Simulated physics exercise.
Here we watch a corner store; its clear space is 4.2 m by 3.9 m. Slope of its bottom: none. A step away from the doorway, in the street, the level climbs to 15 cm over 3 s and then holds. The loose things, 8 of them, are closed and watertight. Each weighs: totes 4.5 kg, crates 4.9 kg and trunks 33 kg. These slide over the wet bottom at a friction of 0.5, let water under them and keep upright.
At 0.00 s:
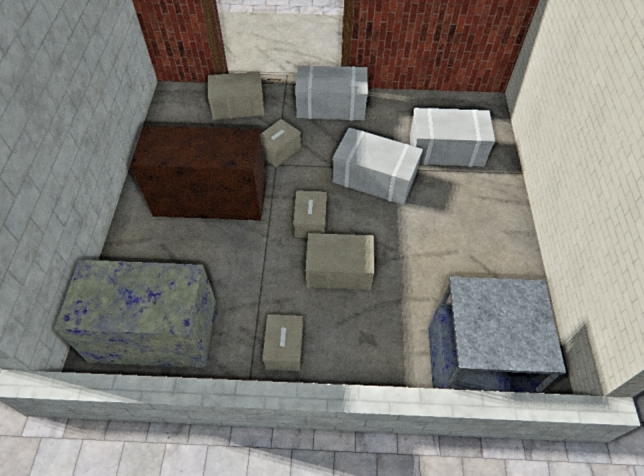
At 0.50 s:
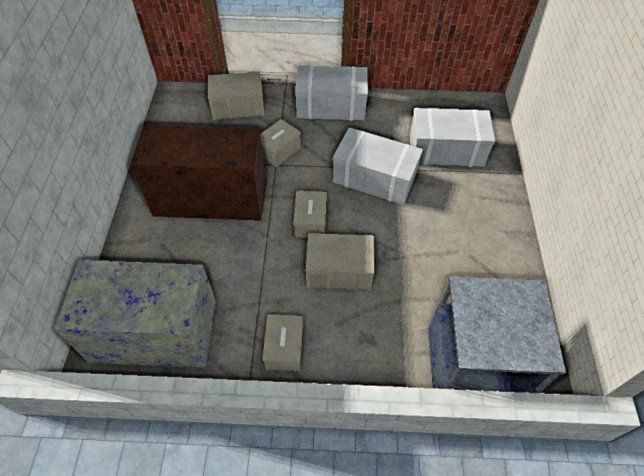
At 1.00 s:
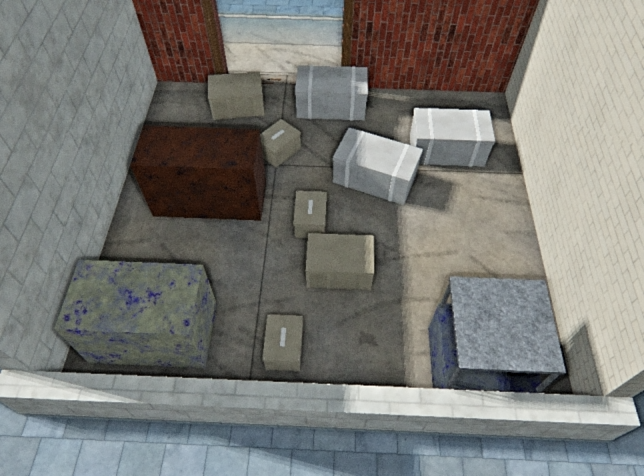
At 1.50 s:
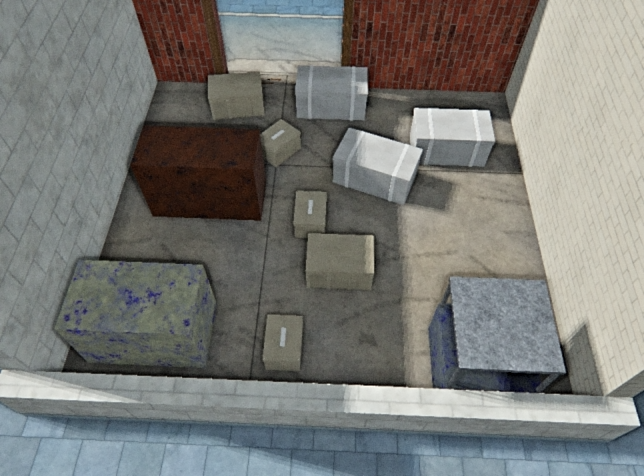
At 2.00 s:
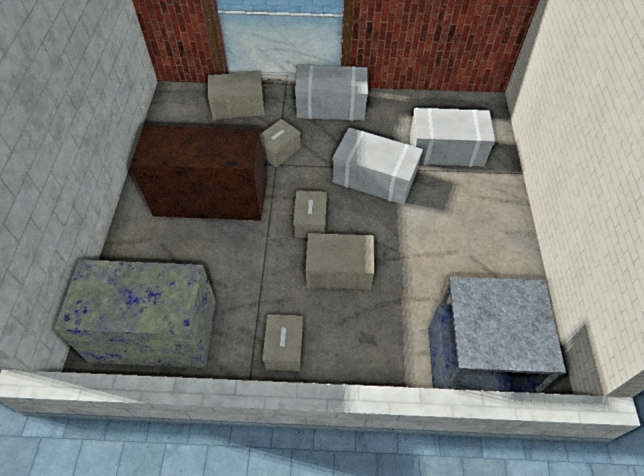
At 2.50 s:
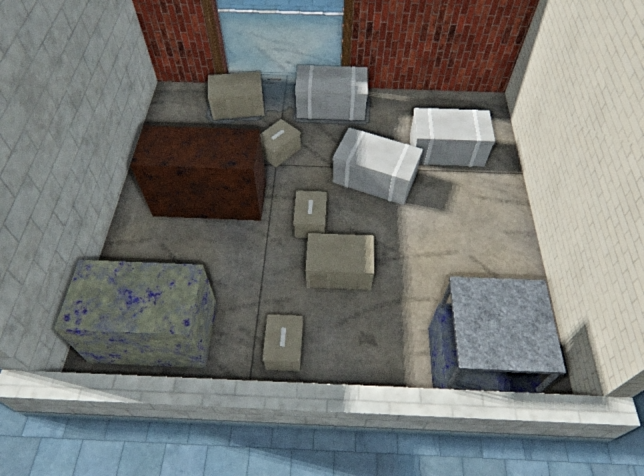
Water spread across the paved street outside a small brick-backed store, then crept over the pale doorway floor toward the room, while the crates, trunks and larger boxes inside all stayed still.
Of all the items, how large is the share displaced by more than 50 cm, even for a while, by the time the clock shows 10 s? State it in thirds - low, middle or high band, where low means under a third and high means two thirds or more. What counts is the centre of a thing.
Middle band.
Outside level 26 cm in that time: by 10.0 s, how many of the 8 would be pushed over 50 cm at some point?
Under that setup the answer is 7.
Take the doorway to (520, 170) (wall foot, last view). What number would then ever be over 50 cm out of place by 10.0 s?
Count: 3.
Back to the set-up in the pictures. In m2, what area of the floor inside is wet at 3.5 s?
Around 2.0 m2 of it.
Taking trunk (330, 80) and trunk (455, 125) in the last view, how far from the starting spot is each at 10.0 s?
60 cm and 0 cm respectively.
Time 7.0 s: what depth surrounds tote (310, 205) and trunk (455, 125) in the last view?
Roughly 2 and 2 cm.
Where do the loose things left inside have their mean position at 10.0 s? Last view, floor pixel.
The centre is close to (333, 221).
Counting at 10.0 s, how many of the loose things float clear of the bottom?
At that time, 4.
After 3.5 s 0 of 8 are over 50 cm from their spots; 0 afloat.
After 4.5 s 2 of 8 are over 50 cm from their spots; 1 afloat.
After 7.0 s 2 of 8 are over 50 cm from their spots; 1 afloat.
After 10.0 s 5 of 8 are over 50 cm from their spots, and 5 have been at some point; 4 afloat.
